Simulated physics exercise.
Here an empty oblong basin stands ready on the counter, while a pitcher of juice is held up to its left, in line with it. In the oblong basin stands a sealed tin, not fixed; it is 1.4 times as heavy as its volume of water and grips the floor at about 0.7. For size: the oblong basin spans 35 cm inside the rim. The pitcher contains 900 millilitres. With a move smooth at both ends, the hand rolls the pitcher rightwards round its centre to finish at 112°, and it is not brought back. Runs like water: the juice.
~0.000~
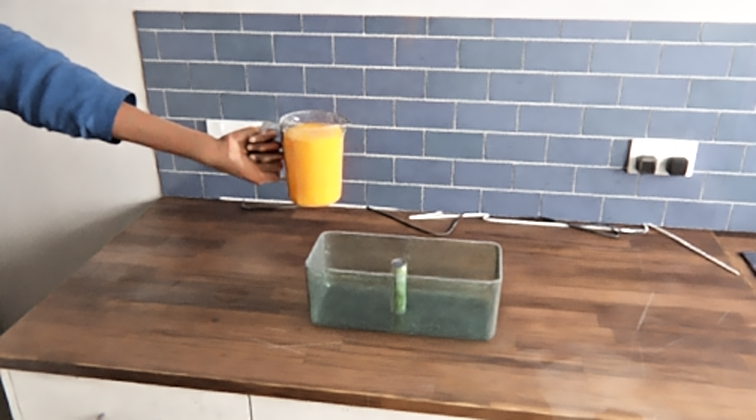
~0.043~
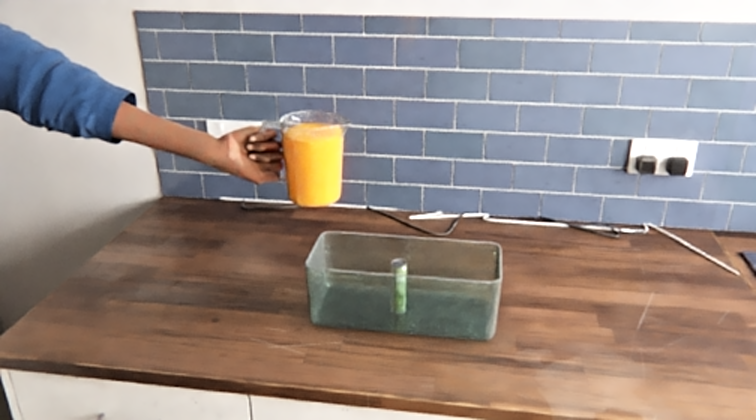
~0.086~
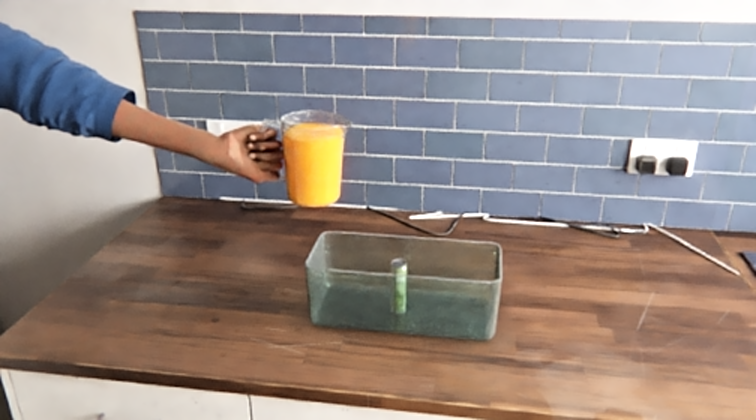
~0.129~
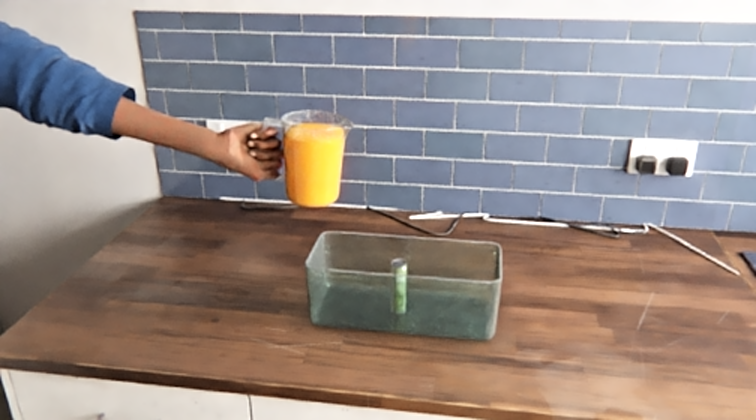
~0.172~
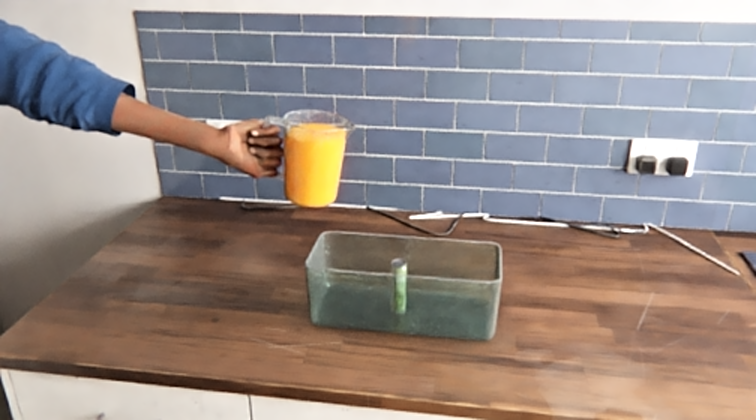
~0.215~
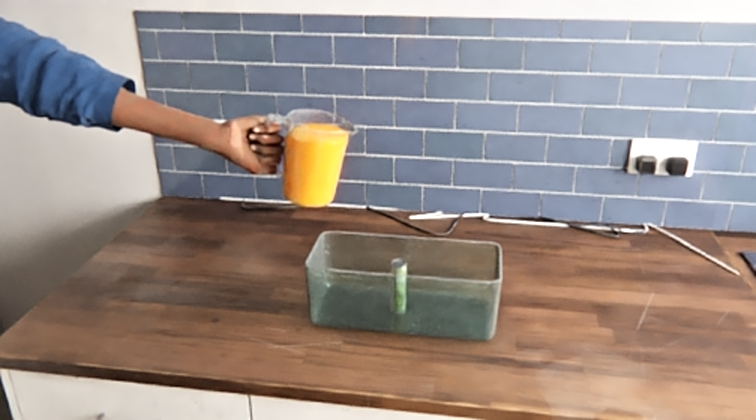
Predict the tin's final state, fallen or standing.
I predict it is fallen.
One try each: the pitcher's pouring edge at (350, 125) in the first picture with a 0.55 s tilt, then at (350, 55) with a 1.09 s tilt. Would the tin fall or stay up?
Trial 1 - tin tips; trial 2 - tin stays standing.
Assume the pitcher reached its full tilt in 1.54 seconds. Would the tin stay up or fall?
After the tilt, the tin has tipped over.
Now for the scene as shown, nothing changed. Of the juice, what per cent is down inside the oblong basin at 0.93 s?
About 48 %.
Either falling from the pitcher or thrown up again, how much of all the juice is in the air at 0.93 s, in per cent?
Estimate: Around 24 per cent.
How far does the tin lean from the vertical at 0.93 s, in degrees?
Some 0°.
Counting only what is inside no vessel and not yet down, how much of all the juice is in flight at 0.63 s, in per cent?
Around 16 percent.
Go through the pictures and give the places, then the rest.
In the first picture, it leans 0°; its right rim is at (351, 123); the juice meets the walls at (285, 130) and (343, 133); the oblong basin's rim runs from (314, 249) to (500, 263); the tin's top is at (399, 265).
In the second picture, it leans 0°; its right rim is at (351, 123); the juice meets the walls at (285, 129) and (343, 132).
In the third picture, it leans 2°; its right rim is at (352, 124); the juice meets the walls at (286, 129) and (343, 133).
In the fourth picture, it leans 4°; its right rim is at (353, 125); the juice meets the walls at (287, 129) and (344, 134).
In the fifth picture, it leans 7°; its right rim is at (355, 128); the juice meets the walls at (288, 130) and (346, 134).
In the sixth picture, it leans 10°; its right rim is at (357, 130); the juice meets the walls at (289, 131) and (349, 135).
After 0.63 s the tilt is 69° and 82 per cent is still to pour; the tin stands where it began.
After 0.93 s the tilt is 106° and 28 per cent is still to pour; the tin stands where it began.
After 1.25 s the tilt is 112° and 1 per cent is still to pour; the tin lies on its side.
After 1.59 s the tilt is 112° and 0 per cent is still to pour; the tin lies on its side.
In the end the tin lies on its side.
